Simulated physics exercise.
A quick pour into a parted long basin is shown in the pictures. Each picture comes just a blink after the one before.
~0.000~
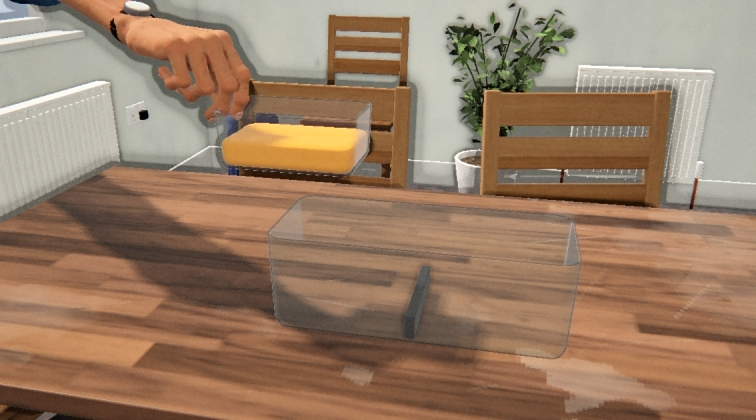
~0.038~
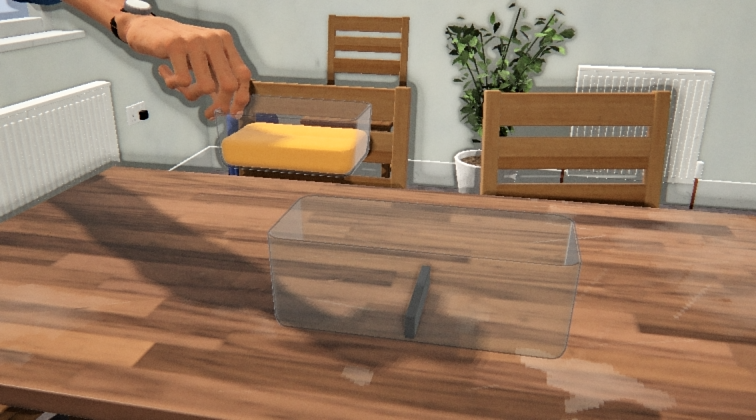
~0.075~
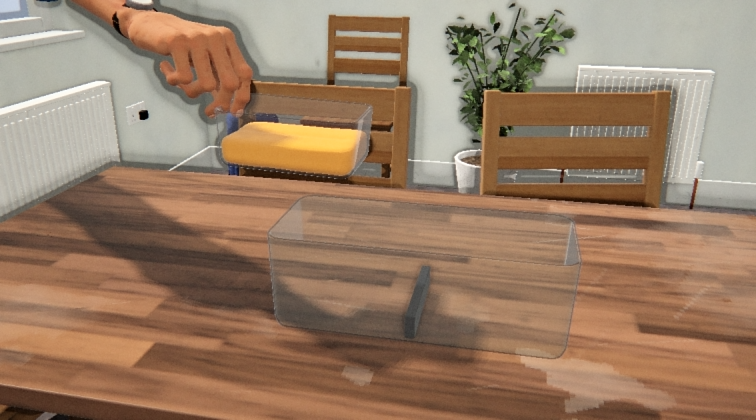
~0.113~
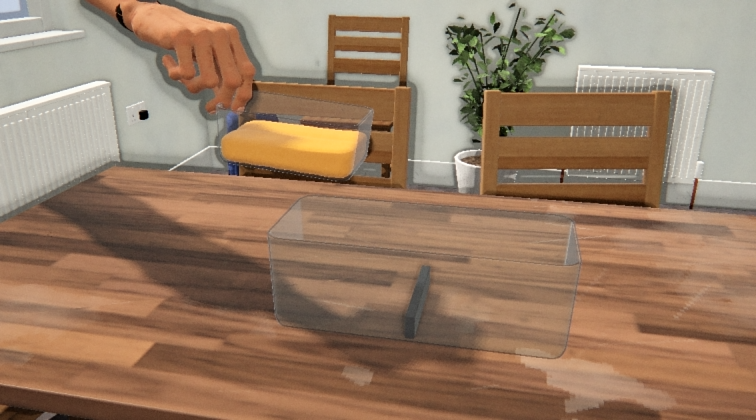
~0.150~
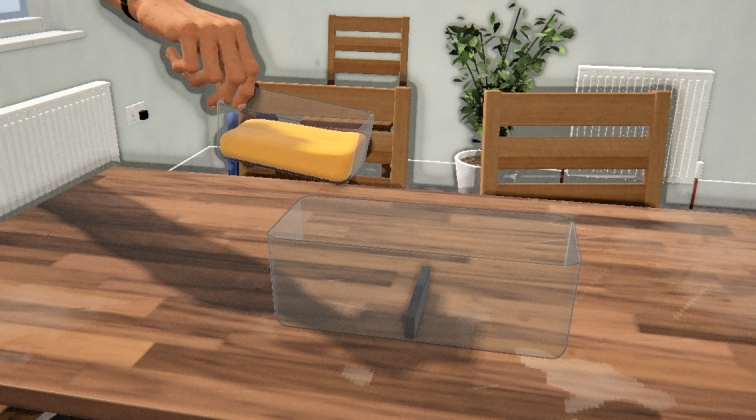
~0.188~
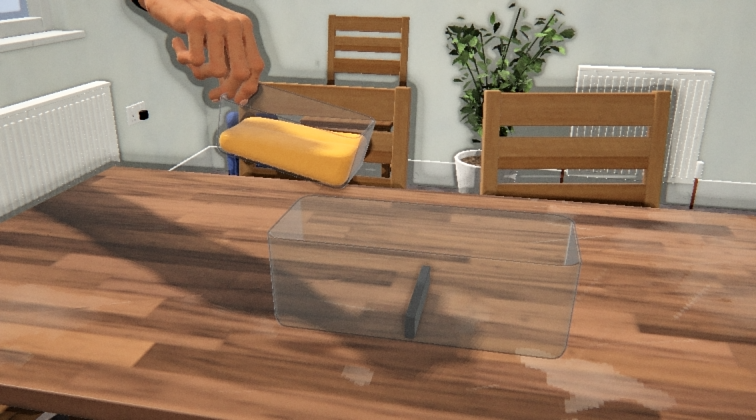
At the start, a hand holds a small clear container of orange juice level above a wooden table, up and to the left of a long, empty see-through basin with a low dividing wall. The hand then gradually tilts the container to the right, its right rim dipping slightly while the juice stays inside.
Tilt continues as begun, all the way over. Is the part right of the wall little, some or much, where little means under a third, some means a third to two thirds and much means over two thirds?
Little.
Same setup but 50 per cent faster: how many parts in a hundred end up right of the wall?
Near 25 parts in a hundred.
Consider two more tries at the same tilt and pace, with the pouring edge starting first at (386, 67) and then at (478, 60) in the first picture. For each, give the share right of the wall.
In turn 45 % and 80 %.
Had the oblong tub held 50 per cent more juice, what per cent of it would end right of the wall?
Estimate: Close to 30 per cent.
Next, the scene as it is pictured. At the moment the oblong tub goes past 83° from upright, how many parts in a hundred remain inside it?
Looks like roughly 25 percent is still held.
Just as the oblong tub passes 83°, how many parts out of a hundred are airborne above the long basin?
That comes to near 40 percent.
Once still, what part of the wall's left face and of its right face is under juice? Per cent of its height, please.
On the left 60 %, on the right 10 %.
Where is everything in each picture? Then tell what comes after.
In the first frame, it leans 0°; its right rim is at (364, 113); the juice meets the walls at (236, 131) and (362, 139); the long basin's rim runs from (285, 216) to (577, 241); the wall's top is at (419, 290).
In the second frame, it leans 1°; its right rim is at (364, 114); the juice meets the walls at (236, 131) and (362, 140).
In the third frame, it leans 2°; its right rim is at (364, 116); the juice meets the walls at (237, 130) and (362, 140).
In the fourth frame, it leans 5°; its right rim is at (365, 120); the juice meets the walls at (236, 129) and (362, 142).
In the fifth frame, it leans 9°; its right rim is at (366, 124); the juice meets the walls at (236, 127) and (362, 143).
In the sixth frame, it leans 14°; its right rim is at (367, 131); the juice meets the walls at (235, 125) and (362, 145).
A moment on, the oblong tub is tipped on its side and 26 per cent is still to pour, 34 is left of the wall and 0 right of it.
Next, the oblong tub is tipped right over and 4 per cent is still to pour, 83 is left of the wall and 9 right of it.
Then the oblong tub is tipped right over and 0 per cent is still to pour, 86 is left of the wall and 13 right of it.
Later the oblong tub is tipped right over and 0 per cent is still to pour, 86 is left of the wall and 13 right of it.
Finally, 86 per cent lies left of the wall, 13 right of it and 2 outside.
